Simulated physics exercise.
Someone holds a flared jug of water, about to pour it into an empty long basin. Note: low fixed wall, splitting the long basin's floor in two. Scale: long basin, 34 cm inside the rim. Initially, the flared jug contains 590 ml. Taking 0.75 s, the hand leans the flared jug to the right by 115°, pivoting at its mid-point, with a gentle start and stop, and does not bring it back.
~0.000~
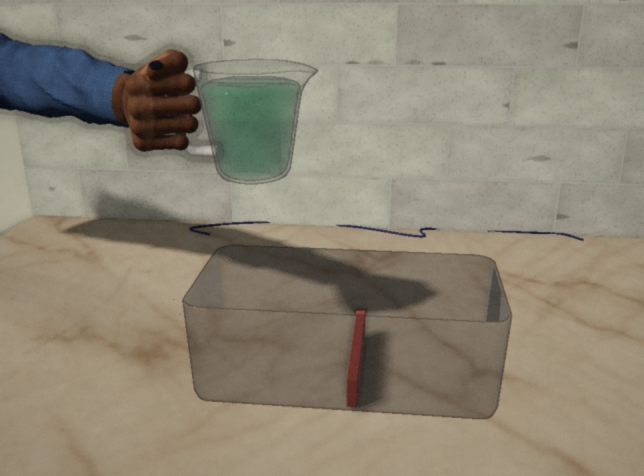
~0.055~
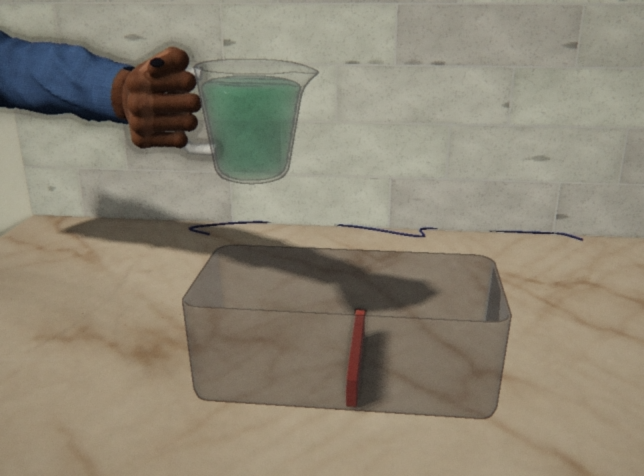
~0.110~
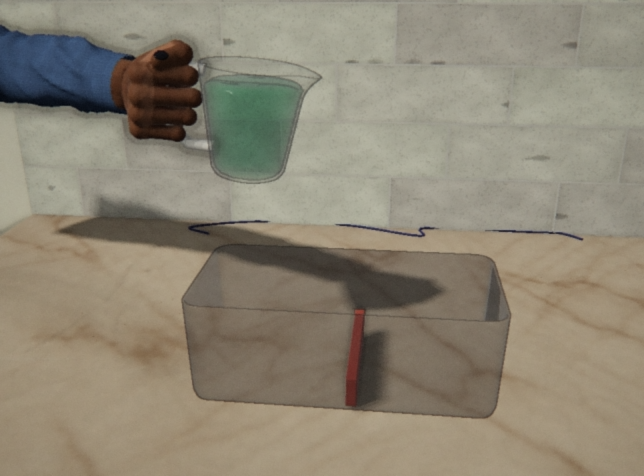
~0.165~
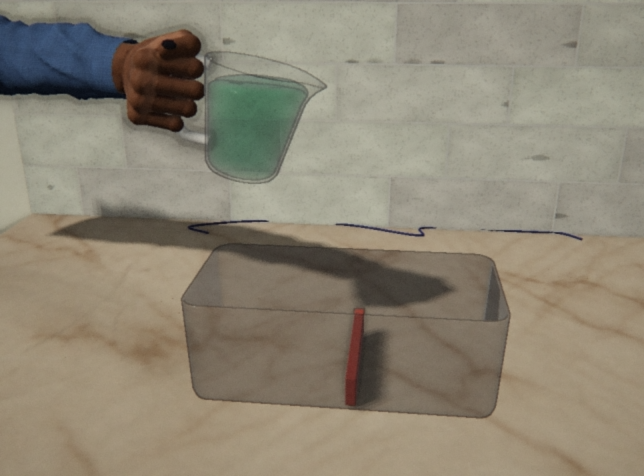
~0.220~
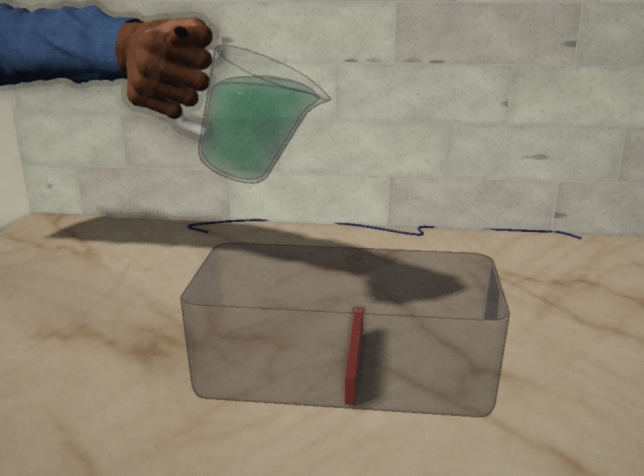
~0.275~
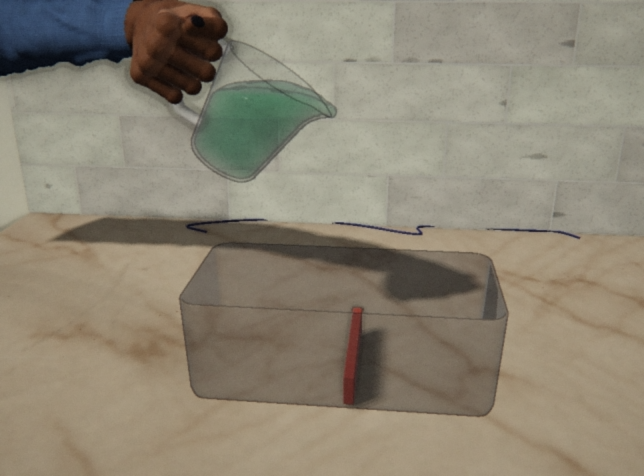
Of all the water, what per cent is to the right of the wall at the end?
I would say 72 percent.
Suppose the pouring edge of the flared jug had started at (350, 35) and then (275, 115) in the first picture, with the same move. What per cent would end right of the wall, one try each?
Try 1: 85 %; try 2: 15 %.
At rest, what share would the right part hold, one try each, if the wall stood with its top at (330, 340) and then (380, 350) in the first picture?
Result: 90 per cent, then 40 per cent.
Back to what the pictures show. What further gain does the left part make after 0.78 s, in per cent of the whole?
I'd put it at some 8 percent.
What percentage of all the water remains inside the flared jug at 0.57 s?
Near 42 in a hundred.
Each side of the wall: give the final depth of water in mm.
Roughly 6 mm on the left side and 18 mm on the right side.
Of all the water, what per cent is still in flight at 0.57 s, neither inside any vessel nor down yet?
I'd put it at about 34 percent.
After 0.57 s the tilt is 99° and 42 per cent is still to pour, 0 is left of the wall and 25 right of it.
After 0.78 s the tilt is 115° and 3 per cent is still to pour, 18 is left of the wall and 68 right of it.
After 1.01 s the tilt is 115° and 0 per cent is still to pour, 26 is left of the wall and 72 right of it.
After 1.25 s the tilt is 115° and 0 per cent is still to pour, 26 is left of the wall and 72 right of it.
In the end 26 per cent lies left of the wall, 72 right of it and 2 outside.
